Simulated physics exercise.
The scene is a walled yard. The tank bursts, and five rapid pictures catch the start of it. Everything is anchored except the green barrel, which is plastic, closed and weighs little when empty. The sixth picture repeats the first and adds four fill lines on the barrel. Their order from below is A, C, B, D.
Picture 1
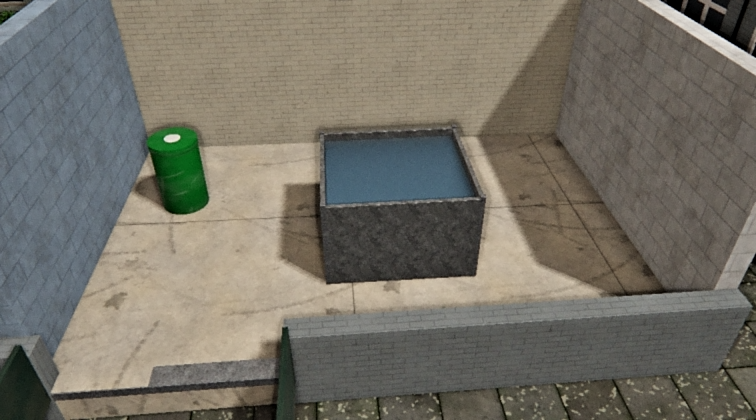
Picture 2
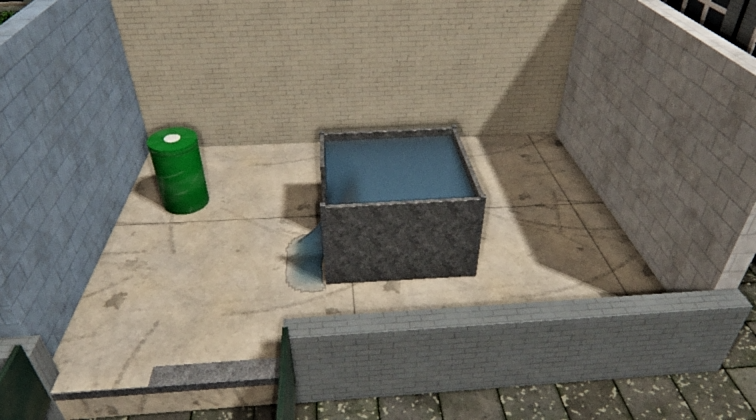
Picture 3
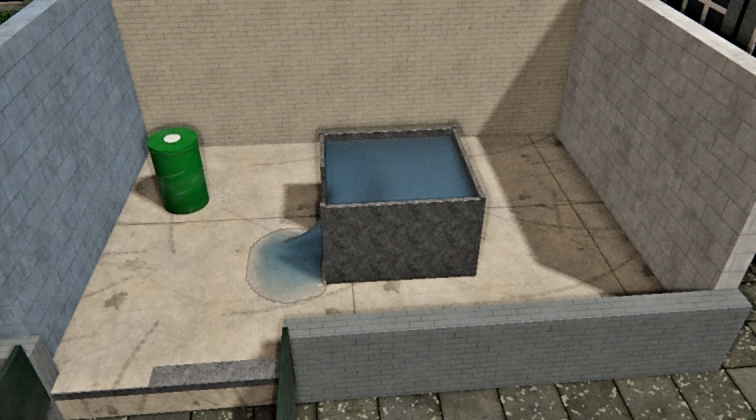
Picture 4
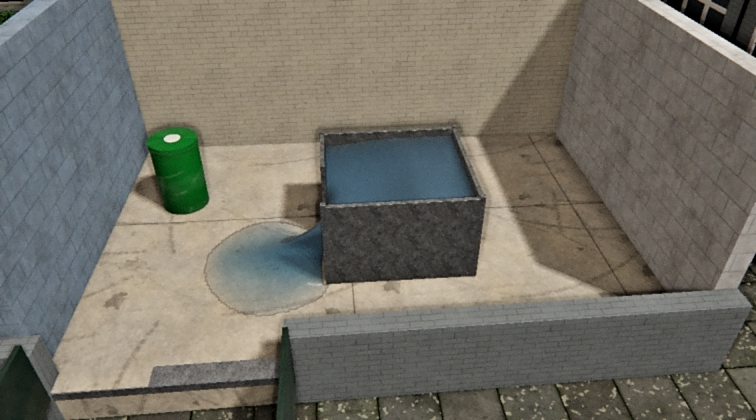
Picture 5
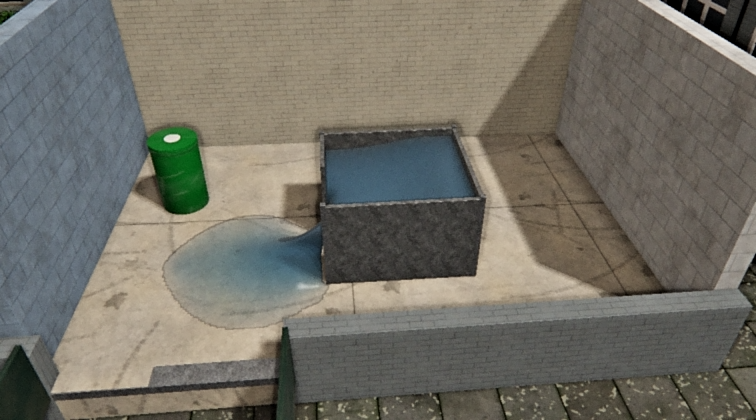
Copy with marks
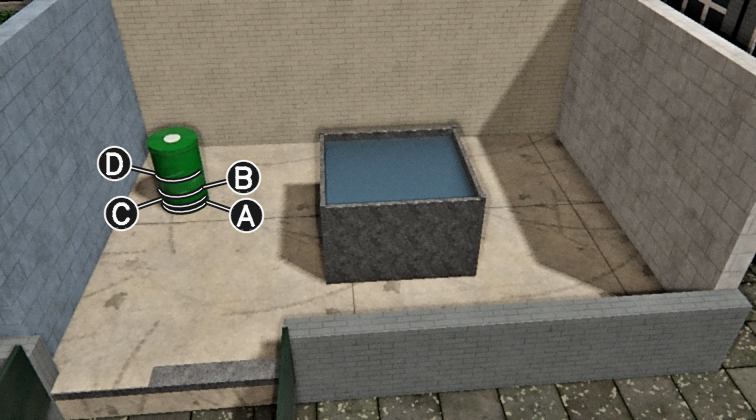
Water pouring from the left side of a full stone tank and spreading across a walled yard floor towards a green barrel.
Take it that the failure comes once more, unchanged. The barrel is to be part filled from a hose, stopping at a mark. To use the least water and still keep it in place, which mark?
The answer is level B.
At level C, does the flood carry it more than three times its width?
No, it does not.
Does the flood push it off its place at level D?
No.
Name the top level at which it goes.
C.
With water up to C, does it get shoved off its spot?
Yes, that goes wrong.
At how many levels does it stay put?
Two of the four.
In white, A at (182, 211); B at (178, 196); C at (180, 206); D at (174, 180); from the bottom up A, C, B, D.
For level A, it is pushed about 6 times its own width away.
For level B, it does not move.
For level C, it is pushed about its own width away.
For level D, it does not move.
